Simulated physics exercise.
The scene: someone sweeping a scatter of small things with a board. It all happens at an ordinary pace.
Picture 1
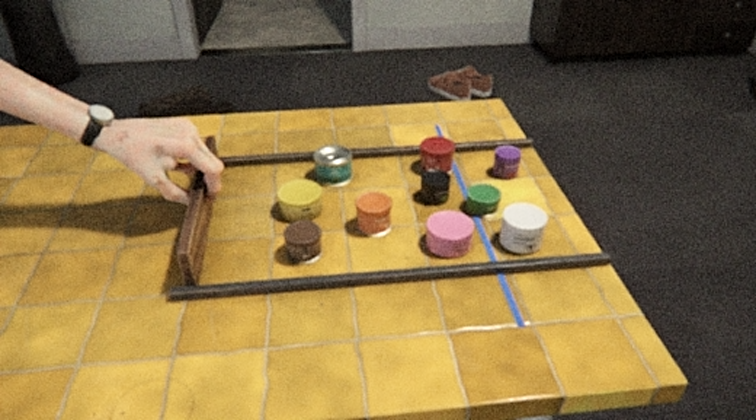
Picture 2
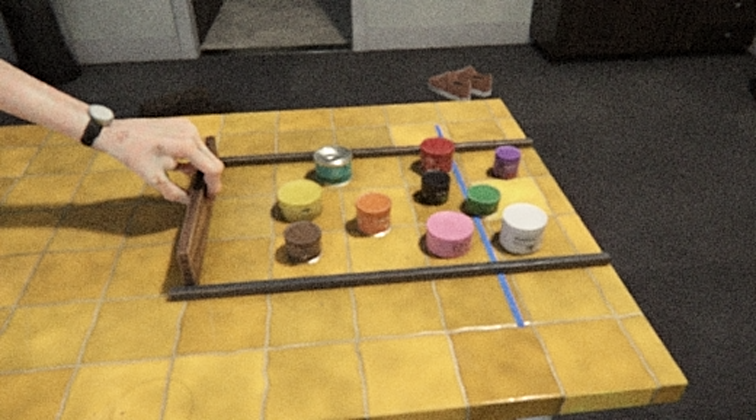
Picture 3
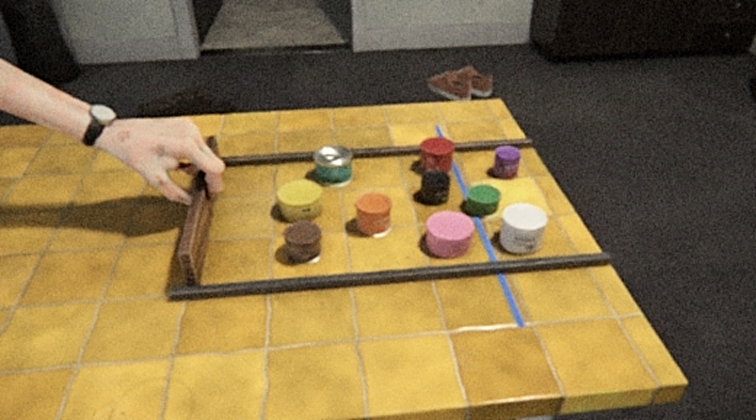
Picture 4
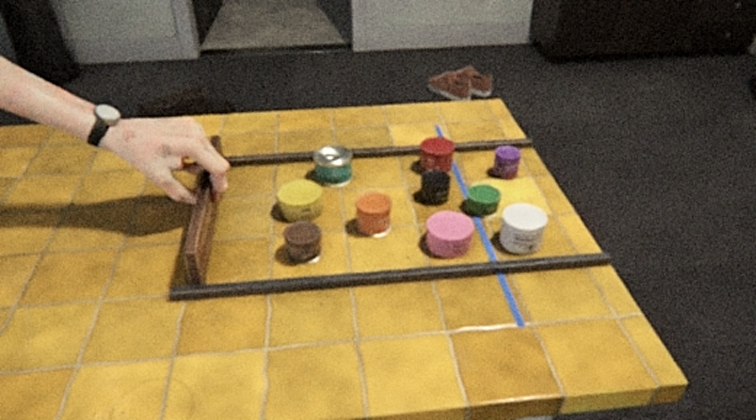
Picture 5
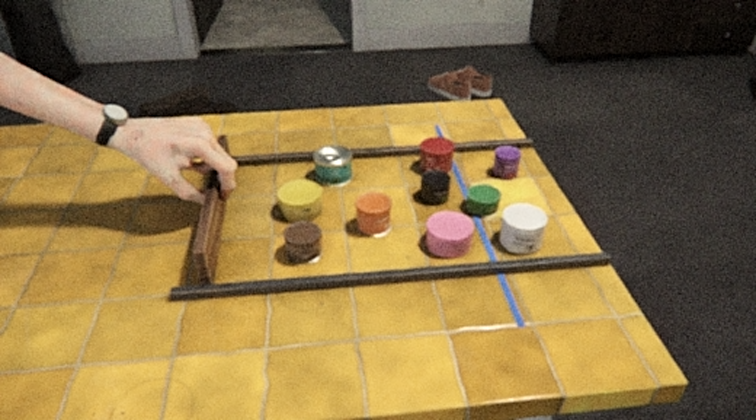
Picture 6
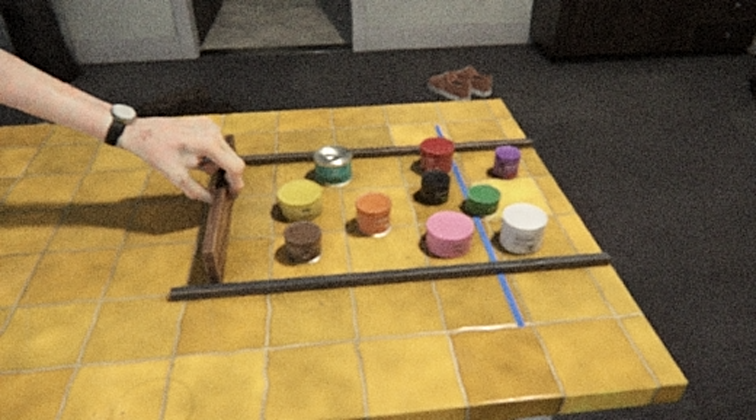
Hand sliding a wooden board slightly right between two dark rails on a yellow tiled table, toward colourful small pots sitting still.
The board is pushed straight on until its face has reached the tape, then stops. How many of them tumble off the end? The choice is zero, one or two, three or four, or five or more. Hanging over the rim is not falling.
The number that fall off is zero.
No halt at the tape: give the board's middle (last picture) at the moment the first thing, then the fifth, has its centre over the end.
At (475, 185) for the first, at (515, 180) for the fifth.
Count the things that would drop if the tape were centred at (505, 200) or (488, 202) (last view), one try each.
The counts: 2 and 1.
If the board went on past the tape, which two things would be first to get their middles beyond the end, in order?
The order is the white tub, then the purple tub.
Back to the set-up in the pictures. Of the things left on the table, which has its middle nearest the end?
The white tub.
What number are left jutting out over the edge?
Overhanging: 1.
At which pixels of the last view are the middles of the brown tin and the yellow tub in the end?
About (504, 230), and the other about (487, 185).
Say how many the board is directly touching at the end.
The number is 4.
Early on, none off yet; purple tub at rest near (507, 163); white tub at rest near (523, 229); green tin at rest near (483, 201).
Finally, the number that fall off is zero.
